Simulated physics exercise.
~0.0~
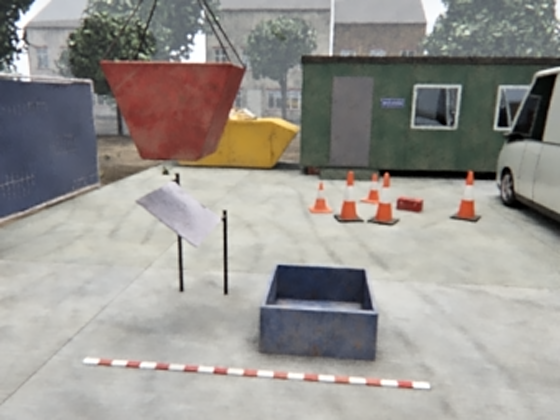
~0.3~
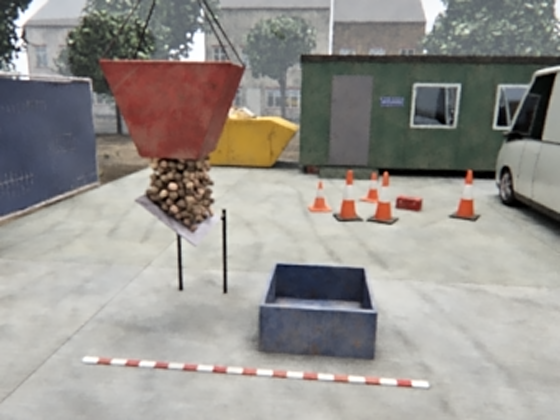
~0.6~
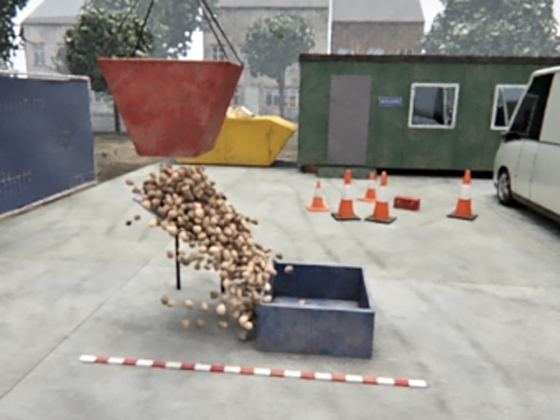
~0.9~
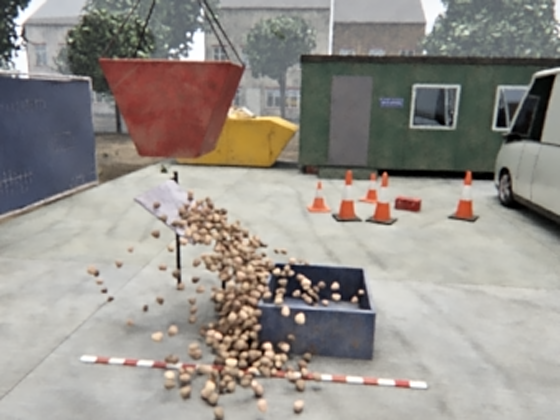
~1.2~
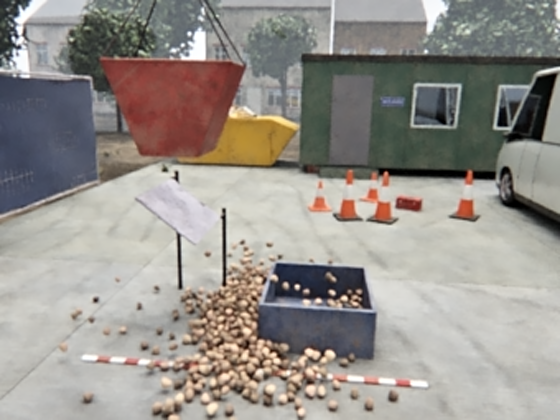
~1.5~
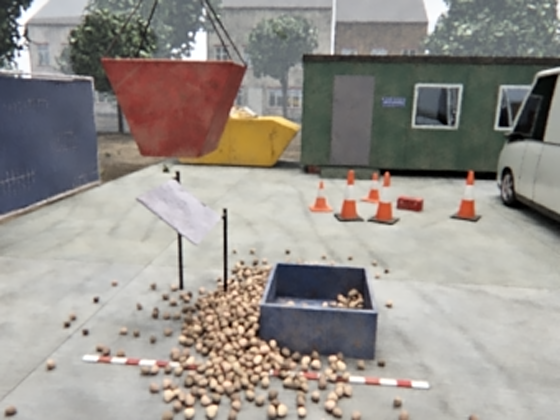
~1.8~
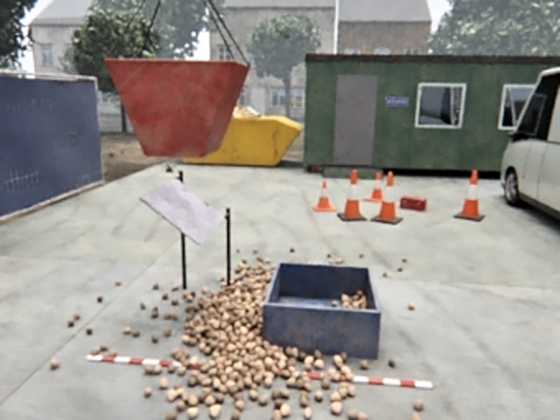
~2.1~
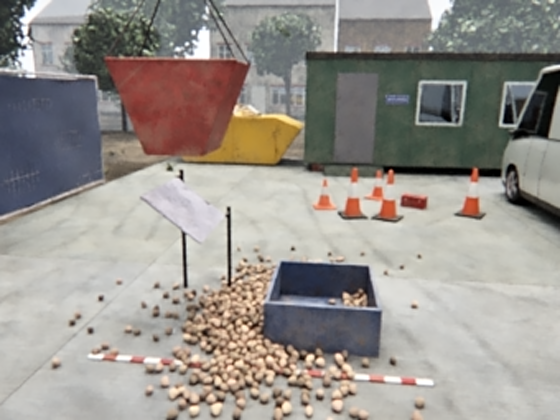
In a concrete yard with a green cabin, traffic cones and a parked van, a red skip hangs above a tilted grey plate on dark posts, with an open blue bin to the right. Brown, rounded stones pour from the bottom of the skip onto the plate. They slide down to the right and spill off in a thick stream, mostly landing short of the bin. The stones scatter over the ground and across the red and white staff. They settle in a broad heap left of and in front of the bin, with only a few inside.
